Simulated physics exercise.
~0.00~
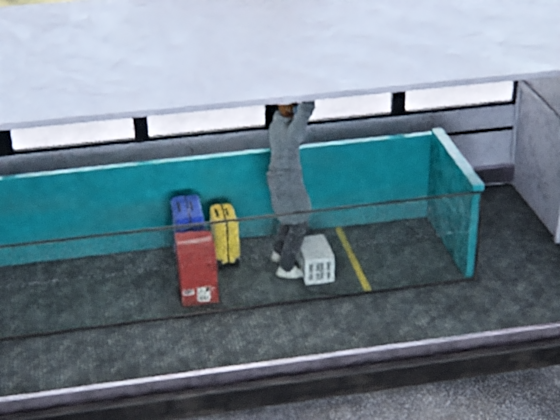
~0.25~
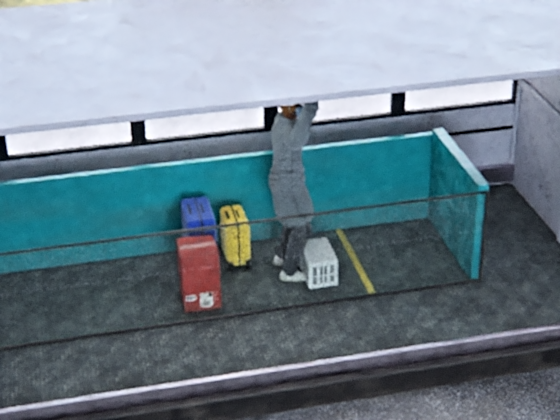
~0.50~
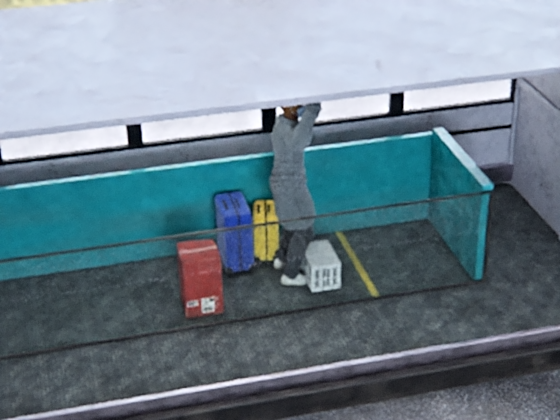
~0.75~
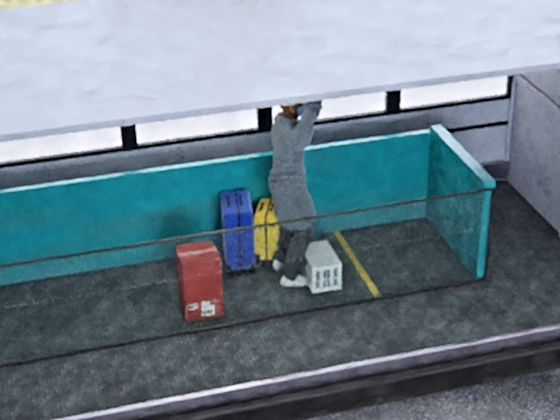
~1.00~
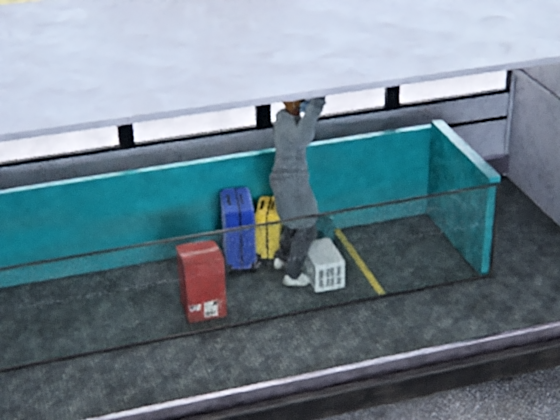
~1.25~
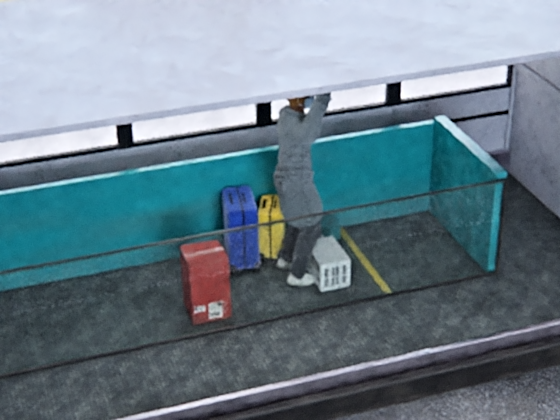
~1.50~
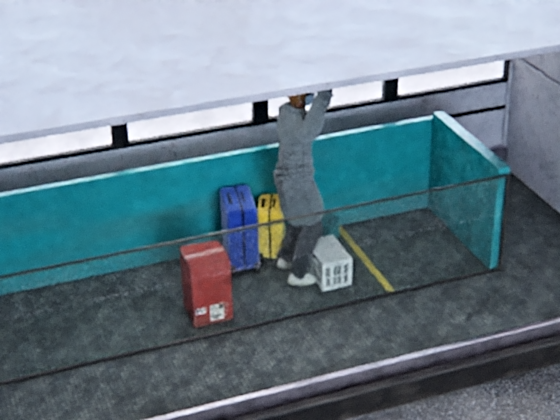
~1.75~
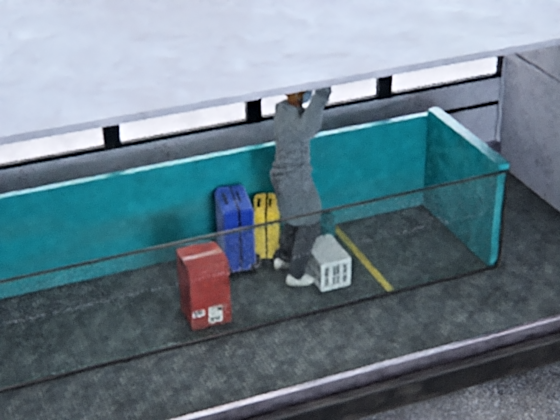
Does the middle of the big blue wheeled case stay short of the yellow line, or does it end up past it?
It stays short of the yellow line. The blue case slides to the right but comes to rest upright beside the yellow case, before reaching the line.
